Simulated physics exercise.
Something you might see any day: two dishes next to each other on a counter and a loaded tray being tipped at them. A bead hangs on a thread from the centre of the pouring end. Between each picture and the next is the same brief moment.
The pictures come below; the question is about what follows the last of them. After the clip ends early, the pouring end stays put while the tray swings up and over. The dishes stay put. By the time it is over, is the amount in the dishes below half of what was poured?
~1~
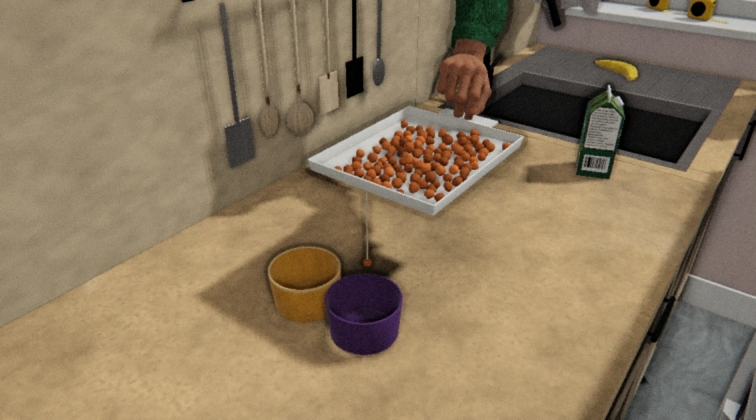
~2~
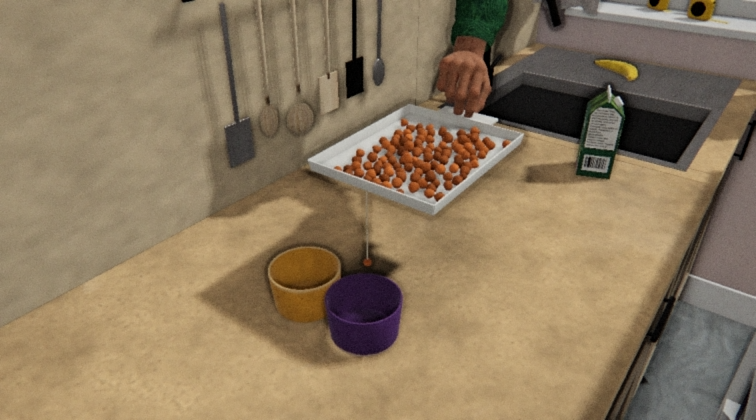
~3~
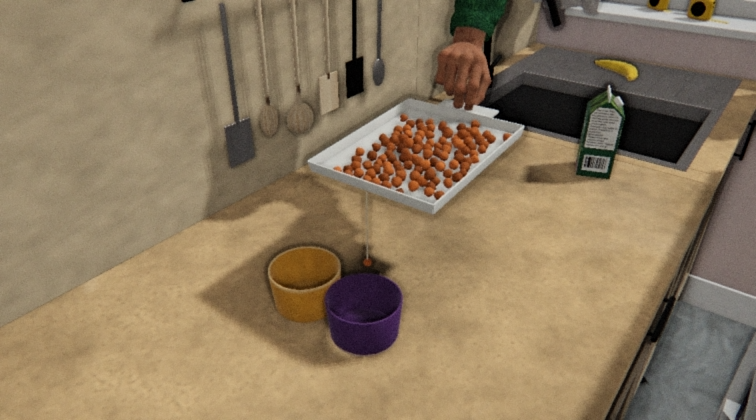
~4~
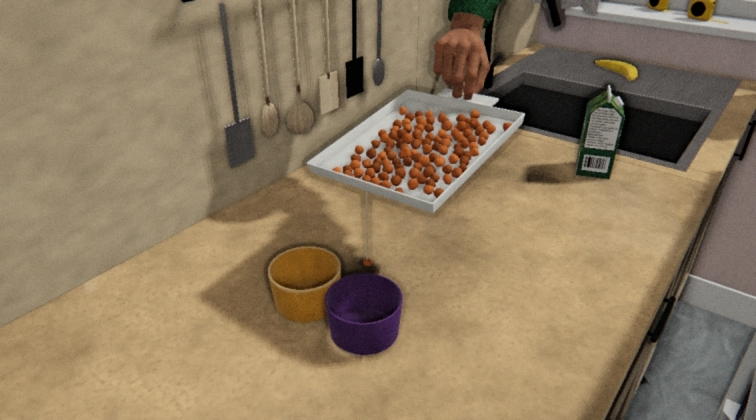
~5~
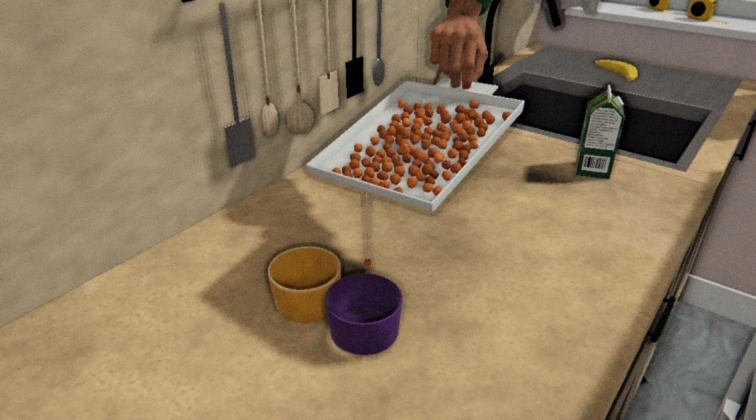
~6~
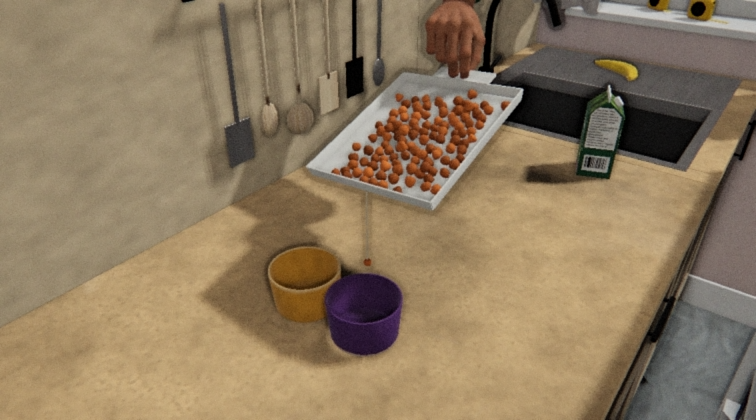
Pretty clear the dishes gather most of what falls.
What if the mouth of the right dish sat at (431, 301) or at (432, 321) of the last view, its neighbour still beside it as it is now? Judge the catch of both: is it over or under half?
The pair would catch the lesser share the first time and the lesser share the second time.
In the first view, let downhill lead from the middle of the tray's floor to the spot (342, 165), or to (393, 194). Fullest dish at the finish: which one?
Leftward dish at the first place, Rightward dish at the second.
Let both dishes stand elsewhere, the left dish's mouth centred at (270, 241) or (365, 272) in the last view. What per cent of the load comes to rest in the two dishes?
50 %, then 10 %.
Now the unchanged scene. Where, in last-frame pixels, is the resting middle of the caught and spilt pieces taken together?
Roughly pixel (315, 302).
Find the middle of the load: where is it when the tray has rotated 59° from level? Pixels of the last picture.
Roughly at (372, 146).
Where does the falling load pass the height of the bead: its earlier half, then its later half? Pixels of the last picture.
(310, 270) for the early half, (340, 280) for the late half.
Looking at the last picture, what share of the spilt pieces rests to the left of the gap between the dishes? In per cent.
Estimate: Roughly 70 %.
Just after the last frame, tray tipped steeply; almost all on the tray; about a tenth in the air.
A moment on, tray tipped right over; almost all on the tray; just a few in the right dish; just a few in the left dish; just a few outside both; just a few in the air.
Further on, tray tipped past a quarter turn; roughly a quarter in the right dish; roughly half in the left dish; roughly a quarter outside both.
When it is over, tray tipped past a quarter turn; roughly a quarter in the right dish; roughly half in the left dish; roughly a quarter outside both.
